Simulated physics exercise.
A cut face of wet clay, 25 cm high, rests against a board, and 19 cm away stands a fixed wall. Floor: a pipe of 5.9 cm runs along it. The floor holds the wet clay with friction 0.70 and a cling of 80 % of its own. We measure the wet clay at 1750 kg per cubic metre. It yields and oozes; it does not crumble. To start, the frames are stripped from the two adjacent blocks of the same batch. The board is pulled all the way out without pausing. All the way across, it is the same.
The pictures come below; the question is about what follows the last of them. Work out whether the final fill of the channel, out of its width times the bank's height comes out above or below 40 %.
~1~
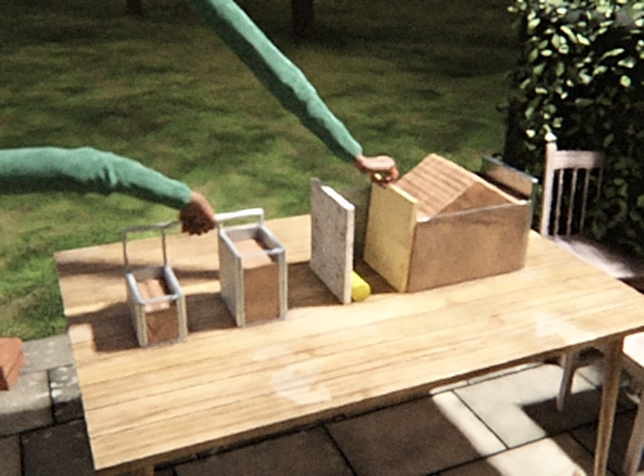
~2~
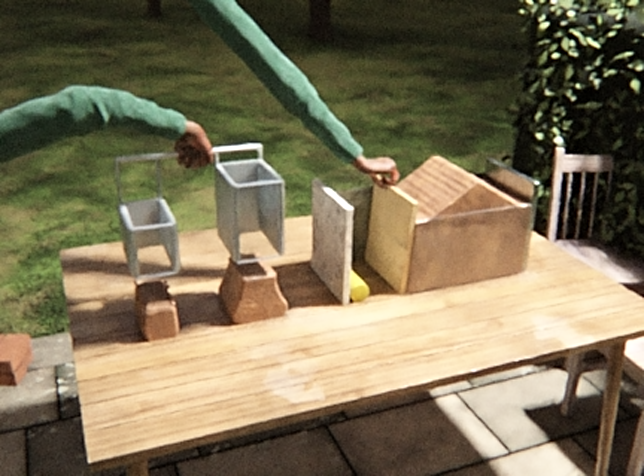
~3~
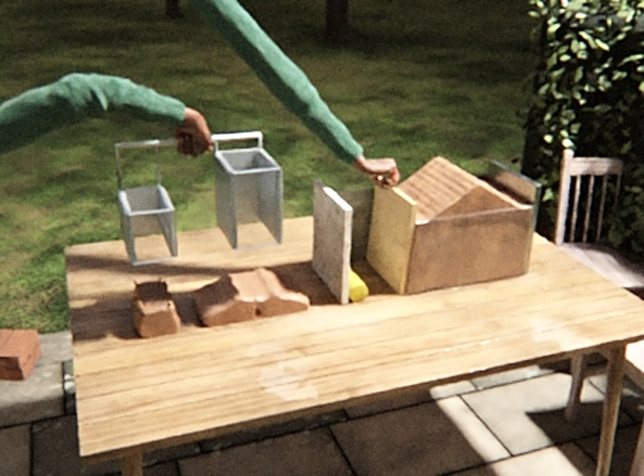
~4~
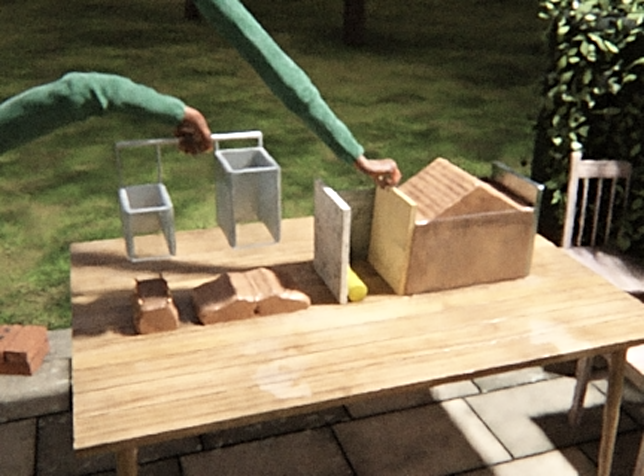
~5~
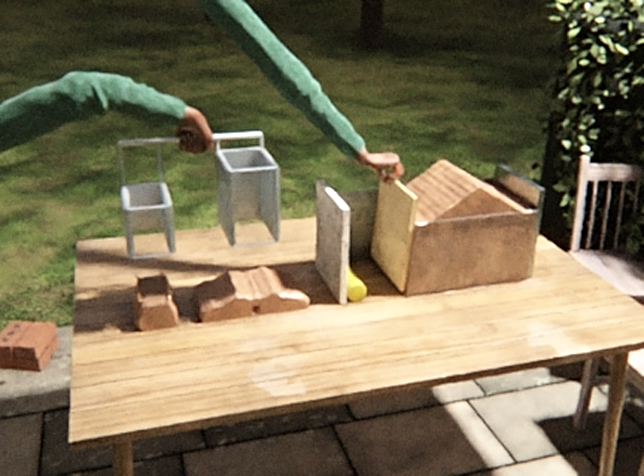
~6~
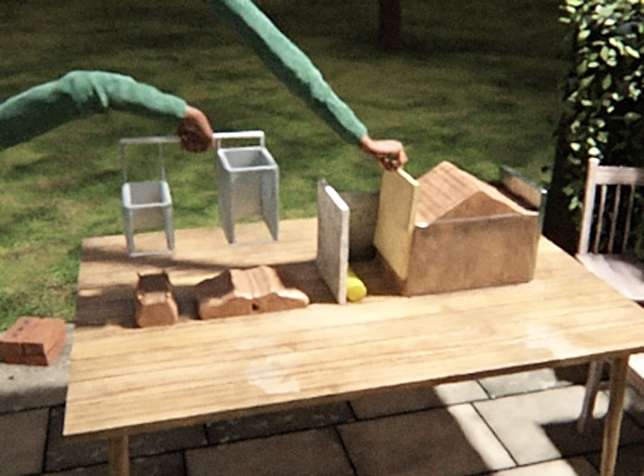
It comes out above.
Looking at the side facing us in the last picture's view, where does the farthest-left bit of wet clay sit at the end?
Near (348, 285), I'd say.
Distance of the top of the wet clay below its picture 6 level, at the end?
About 8.0 cm.
Then, 0.34 s after the last picture, the fallen stuff reaches 64 % of the way across, with nothing on top of the pipe; the channel is 21 % full.
Then, 0.74 s after the last picture, the fallen stuff reaches 95 % of the way across, with 5.5 cm on top of the pipe; the channel is 43 % full.
Then, 1.15 s after the last picture, the fallen stuff reaches 97 % of the way across, with 5.2 cm on top of the pipe; the channel is 44 % full.
Then, 1.55 s after the last picture, the fallen stuff reaches 97 % of the way across, with 5.2 cm on top of the pipe; the channel is 44 % full.
Then, 1.60 s after the last picture, at the end, the fallen stuff reaches 97 % of the way across, with 5.2 cm on top of the pipe; the channel is 44 % full.
